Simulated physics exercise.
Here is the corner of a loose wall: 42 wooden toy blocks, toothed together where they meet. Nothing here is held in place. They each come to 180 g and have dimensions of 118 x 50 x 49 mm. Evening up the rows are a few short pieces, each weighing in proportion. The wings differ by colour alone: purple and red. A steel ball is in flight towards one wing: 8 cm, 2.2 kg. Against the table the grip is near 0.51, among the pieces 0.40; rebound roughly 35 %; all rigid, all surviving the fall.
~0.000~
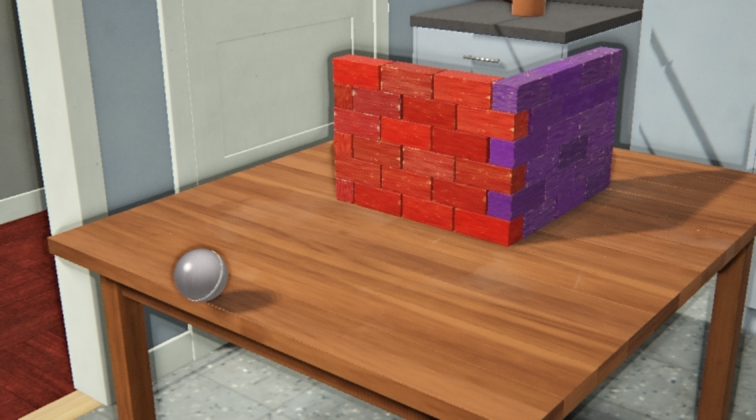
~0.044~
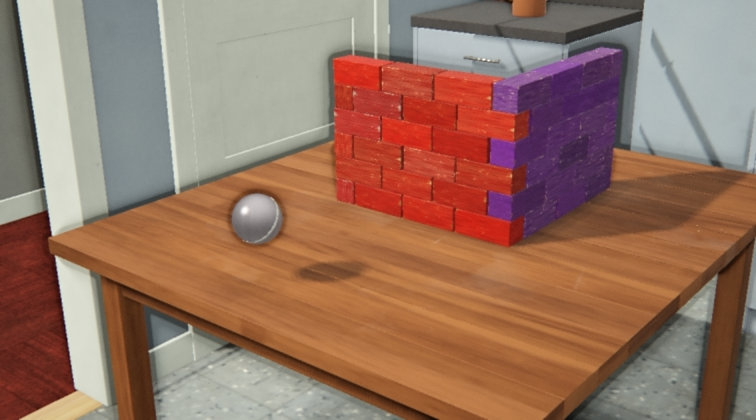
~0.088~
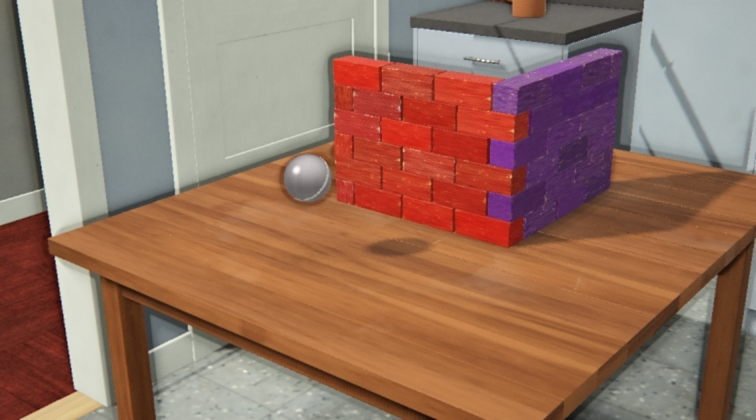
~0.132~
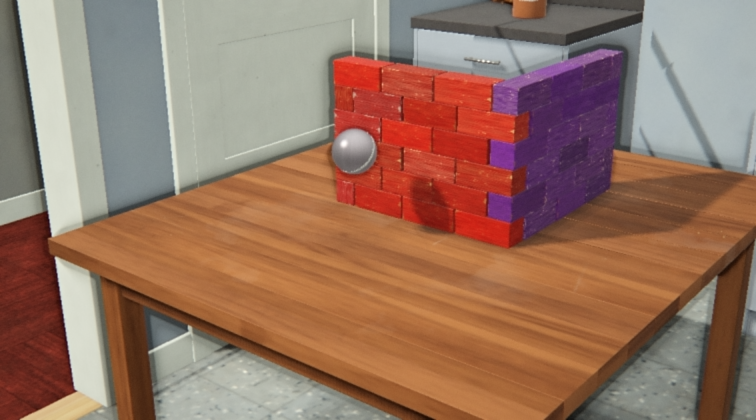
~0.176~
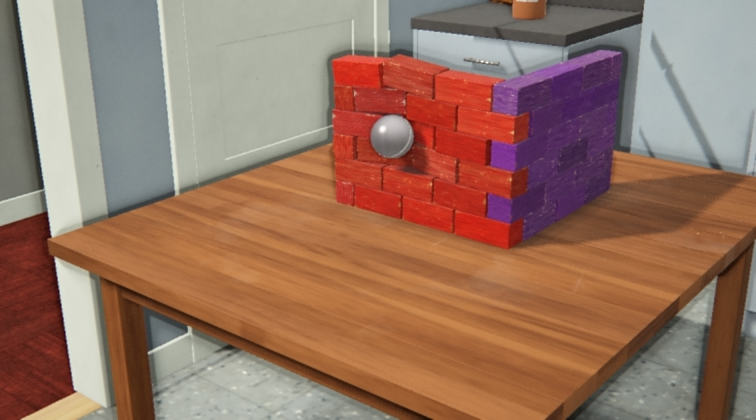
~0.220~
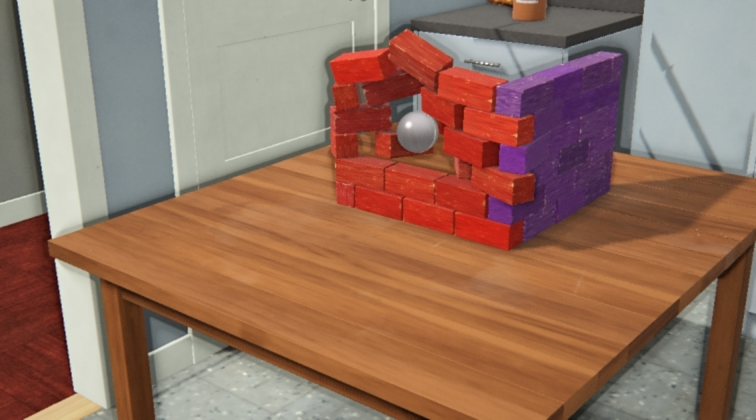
On a wooden table, a steel ball flying rightward into the red wing of a toy-block wall, knocking bricks loose and tilting them.
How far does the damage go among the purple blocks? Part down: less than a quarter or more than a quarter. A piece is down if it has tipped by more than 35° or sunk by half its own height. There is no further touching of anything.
Ending down: Less than a quarter.
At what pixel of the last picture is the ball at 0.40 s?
Pixel position: Around (498, 142).
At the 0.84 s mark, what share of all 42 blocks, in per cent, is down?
30 %.
After 0.40 s, ball still moving; none of the 21 purple blocks down (10 of 42 in all colours); top purple block shifted 8 mm; top red block on its side.
After 0.84 s, ball still moving; none of the 21 purple blocks down (12 of 42 in all colours); top purple block leaning 5°; top red block upside down.
At rest (2.2 s), ball rolling away; 1 of the 21 purple blocks down (14 of 42 in all colours); top purple block on its side; top red block upside down. That is 5 per cent. As the last picture would show them, middles, top purple block near (442, 179), top red block near (408, 186).
